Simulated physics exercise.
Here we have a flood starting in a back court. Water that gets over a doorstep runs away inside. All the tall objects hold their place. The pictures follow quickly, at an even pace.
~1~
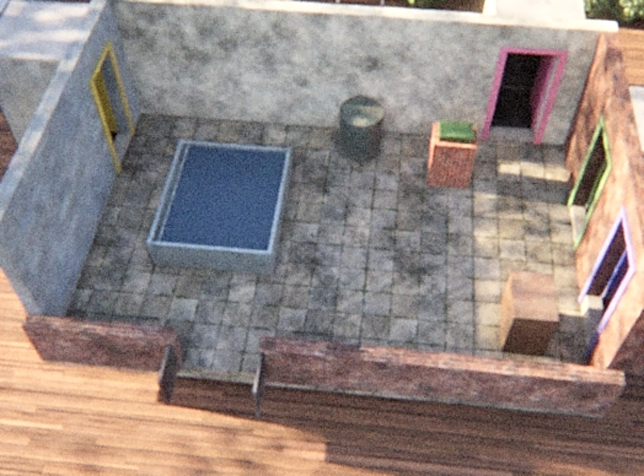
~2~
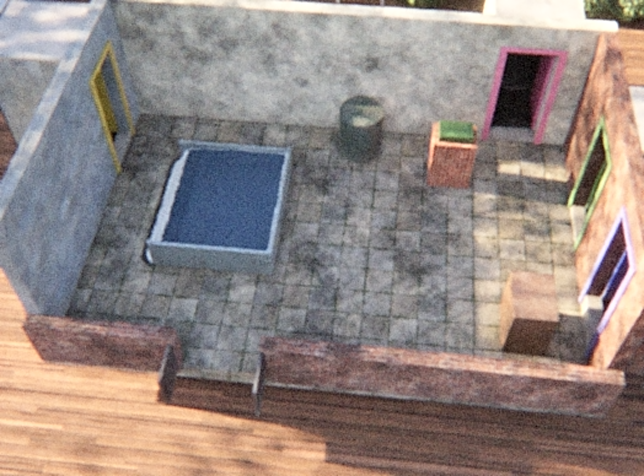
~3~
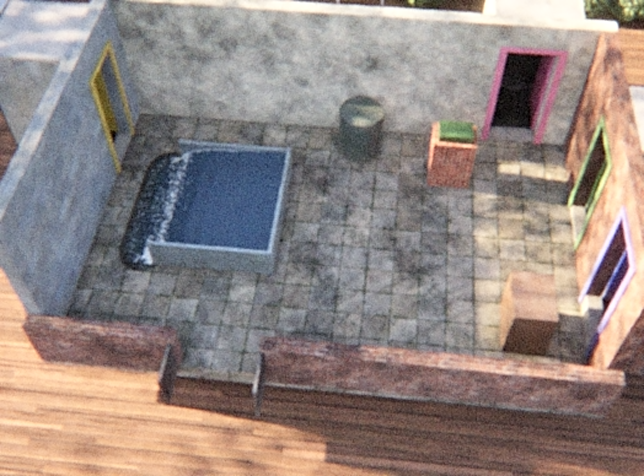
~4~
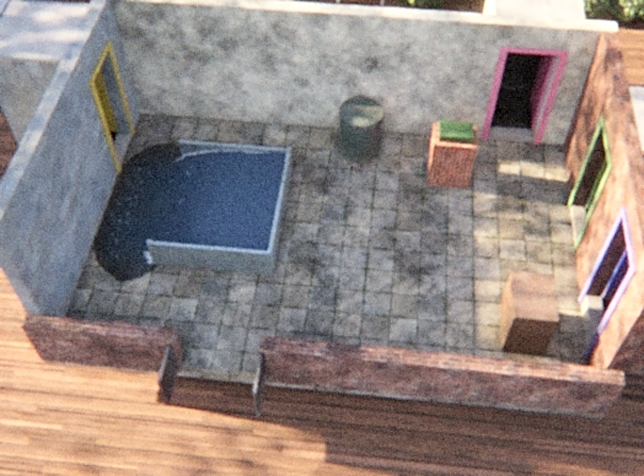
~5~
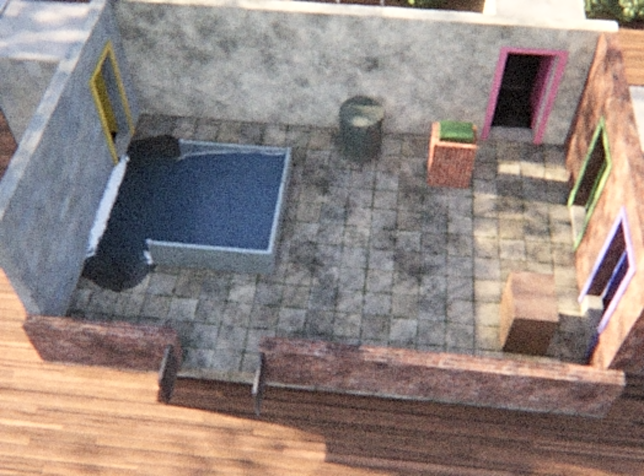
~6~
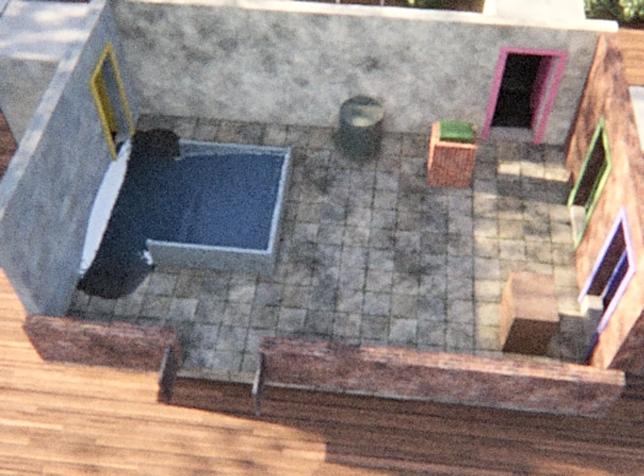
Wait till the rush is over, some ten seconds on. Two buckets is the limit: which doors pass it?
In the end: The green door stays under that; the yellow door takes more than that; the pink door stays under that; the blue door stays under that.
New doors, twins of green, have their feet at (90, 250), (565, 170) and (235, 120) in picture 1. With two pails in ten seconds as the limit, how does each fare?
As listed: Passes that mark, stays under, is under.
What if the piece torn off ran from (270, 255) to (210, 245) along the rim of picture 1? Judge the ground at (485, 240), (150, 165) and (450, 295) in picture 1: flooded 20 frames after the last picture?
In that order: Clear, dry, awash.
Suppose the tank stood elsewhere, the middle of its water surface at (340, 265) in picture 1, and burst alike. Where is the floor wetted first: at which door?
The door marked yellow.
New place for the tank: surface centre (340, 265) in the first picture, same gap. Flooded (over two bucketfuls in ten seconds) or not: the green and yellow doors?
In short: The green door is under; the yellow door keeps below it.
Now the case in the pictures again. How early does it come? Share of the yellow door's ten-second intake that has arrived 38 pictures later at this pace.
I make it 100 per cent.
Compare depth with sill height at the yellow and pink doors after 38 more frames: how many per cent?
Near 60 and 0 in a hundred.
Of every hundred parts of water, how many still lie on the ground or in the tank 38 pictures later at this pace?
I make it 92 per cent.
A moment on, water covers 15 % of the floor; the green door not reached, the yellow door under two buckets in, the pink door not reached, the blue door not reached.
Next, water covers 20 % of the floor; the green door not reached, the yellow door over two buckets in, the pink door not reached, the blue door not reached.
Then, water covers 40 % of the floor; the green door not reached, the yellow door over two buckets in, the pink door not reached, the blue door not reached.
Later, water covers 75 % of the floor; the green door not reached, the yellow door far over two buckets in, the pink door not reached, the blue door not reached.
In the end, water covers 85 % of the floor; the green door wet at the sill, nothing in, the yellow door far over two buckets in, the pink door wet at the sill, nothing in, the blue door wet at the sill, nothing in.
